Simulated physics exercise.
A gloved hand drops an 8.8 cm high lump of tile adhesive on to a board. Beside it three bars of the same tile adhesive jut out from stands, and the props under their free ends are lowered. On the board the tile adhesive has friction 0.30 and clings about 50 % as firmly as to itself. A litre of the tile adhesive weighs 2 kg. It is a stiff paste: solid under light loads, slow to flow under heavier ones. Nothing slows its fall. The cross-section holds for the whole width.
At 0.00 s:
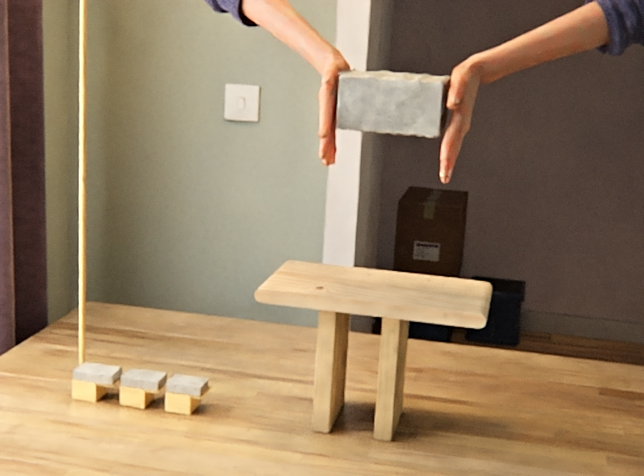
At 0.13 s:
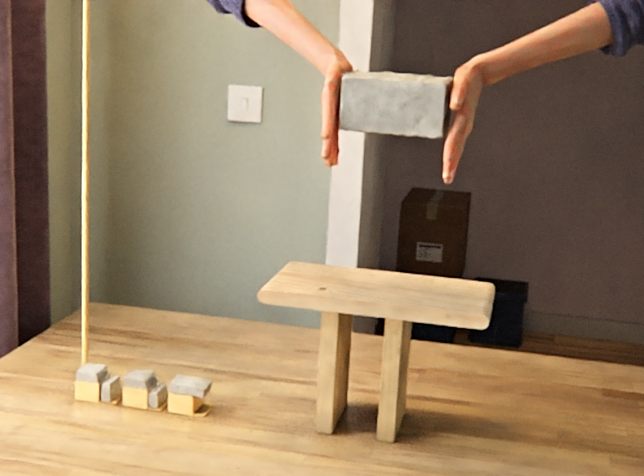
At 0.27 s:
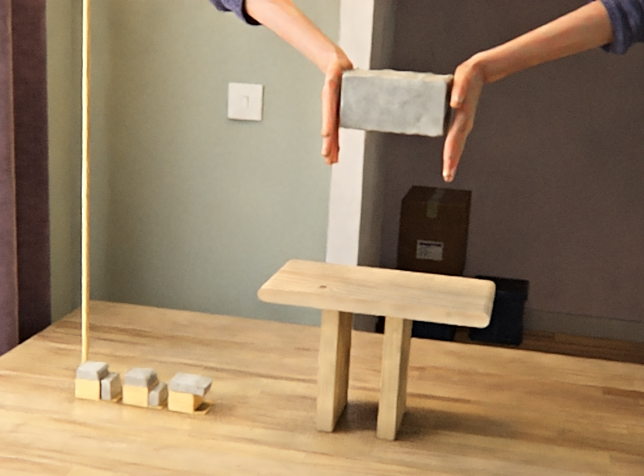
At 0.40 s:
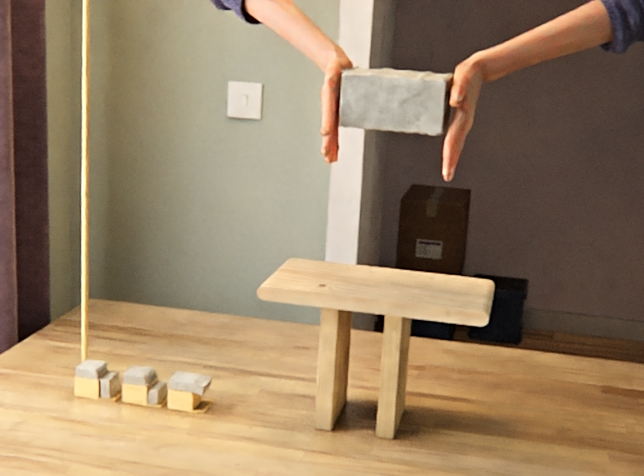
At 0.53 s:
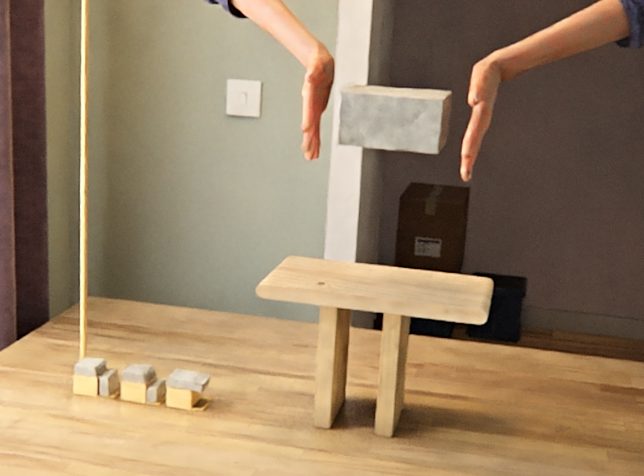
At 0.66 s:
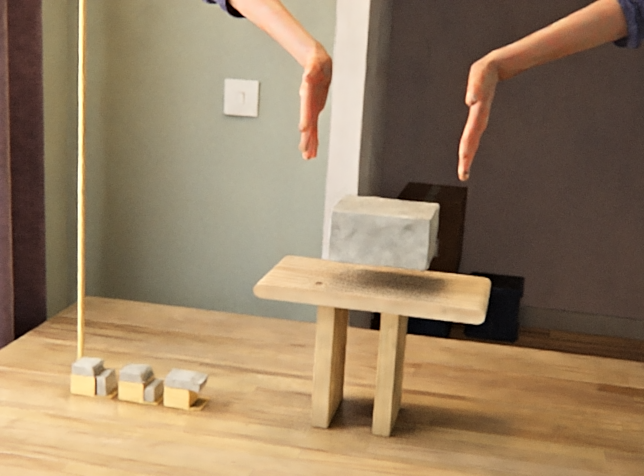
The footage shows two bare hands holding a grey block above a small wooden bench while grey pieces on three little stands at left bend downward; the hands then part, and the block drops onto the bench top.
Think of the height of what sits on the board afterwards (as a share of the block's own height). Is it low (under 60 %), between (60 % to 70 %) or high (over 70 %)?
The band is between (60 % to 70 %).
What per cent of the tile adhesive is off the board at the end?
About 35 % off the board.
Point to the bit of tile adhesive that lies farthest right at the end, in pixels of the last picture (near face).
Near (440, 299).
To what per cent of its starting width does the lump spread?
About 190 %.
After 0.78 s, it stands 87 % of its first height and none has gone off the board.
After 0.91 s, it stands 64 % of its first height and none has gone off the board.
After 1.04 s, it stands 64 % of its first height and none has gone off the board.
After 1.18 s, it stands 63 % of its first height and 19 % has gone off the board.
After 1.30 s, at the end, it stands 63 % of its first height and 34 % has gone off the board.
